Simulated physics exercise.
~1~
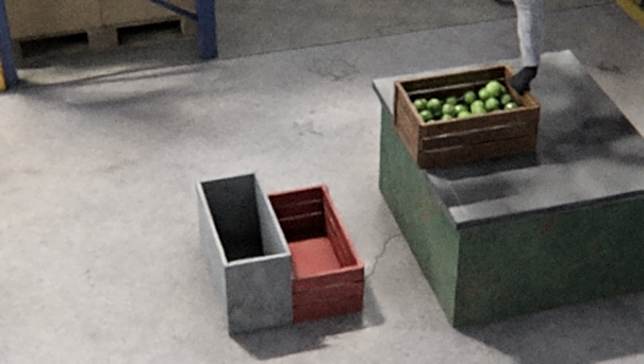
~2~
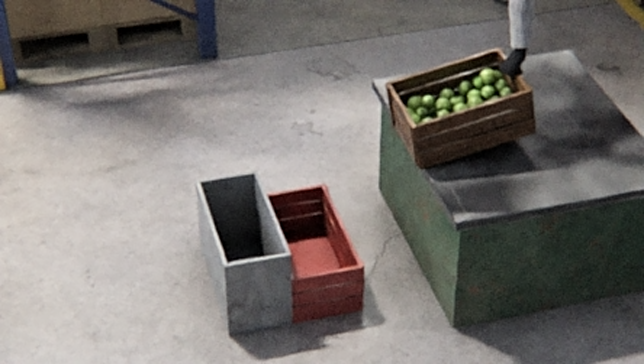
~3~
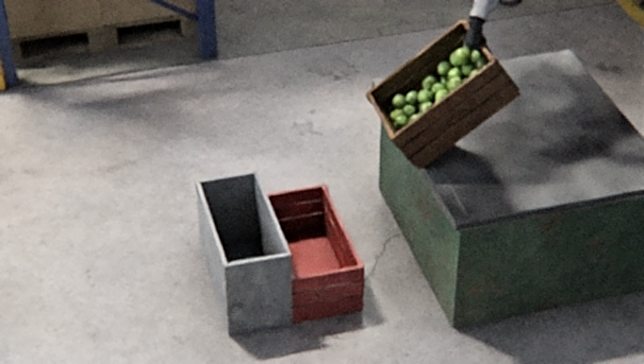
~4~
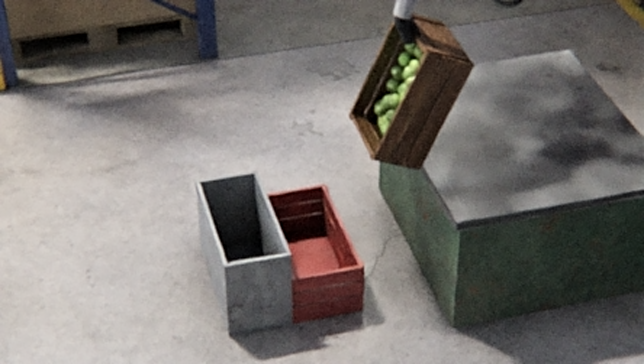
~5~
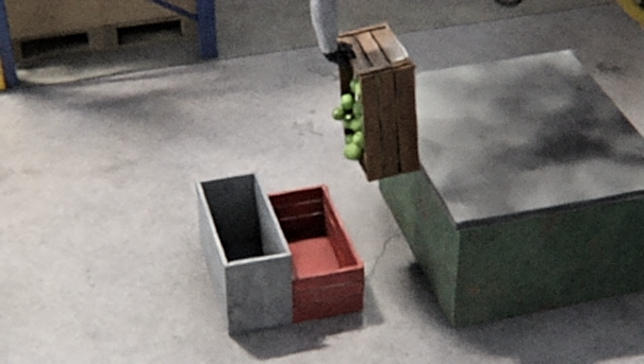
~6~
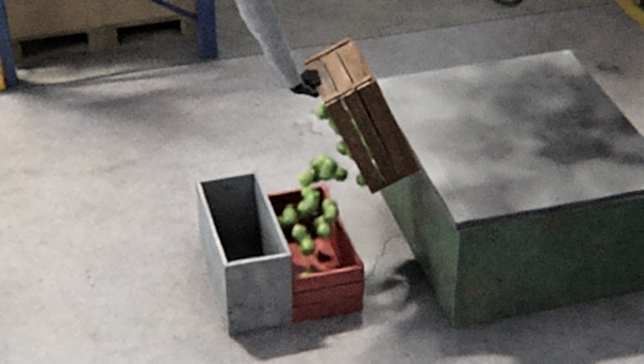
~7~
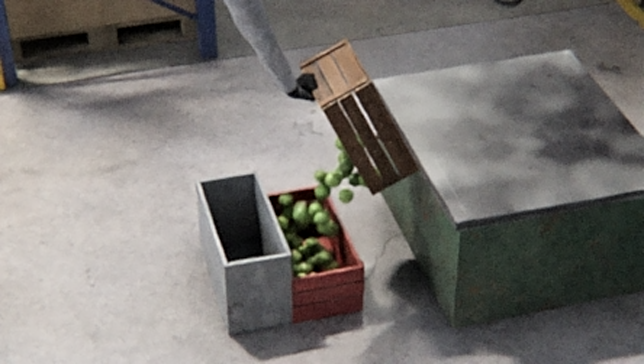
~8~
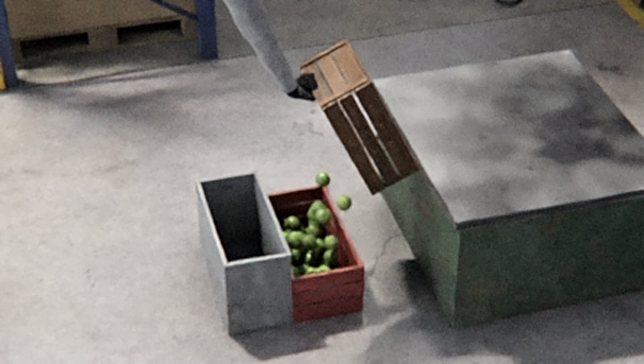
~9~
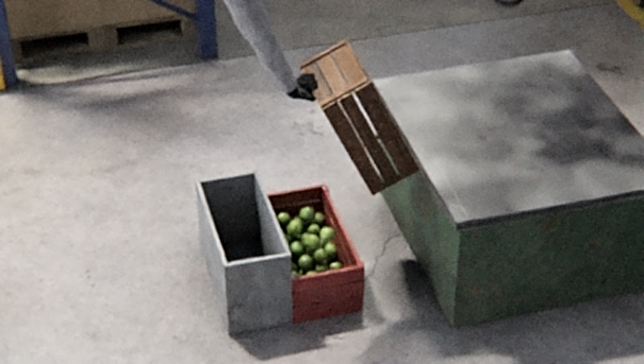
A wooden crate of green apples sits on a dark-topped green bench at the right of a concrete warehouse floor, seen from above by a still camera. On the floor to the left stand an empty red trough and, beyond it, an empty grey tote. A gloved hand lifts the back of the crate and swings it leftward over the bench edge, tilting it steeply. Apples spill out in a loose stream and drop into the red trough. The last few fall as the crate hangs tipped, and the apples finally rest in the red trough, leaving the grey tote empty.
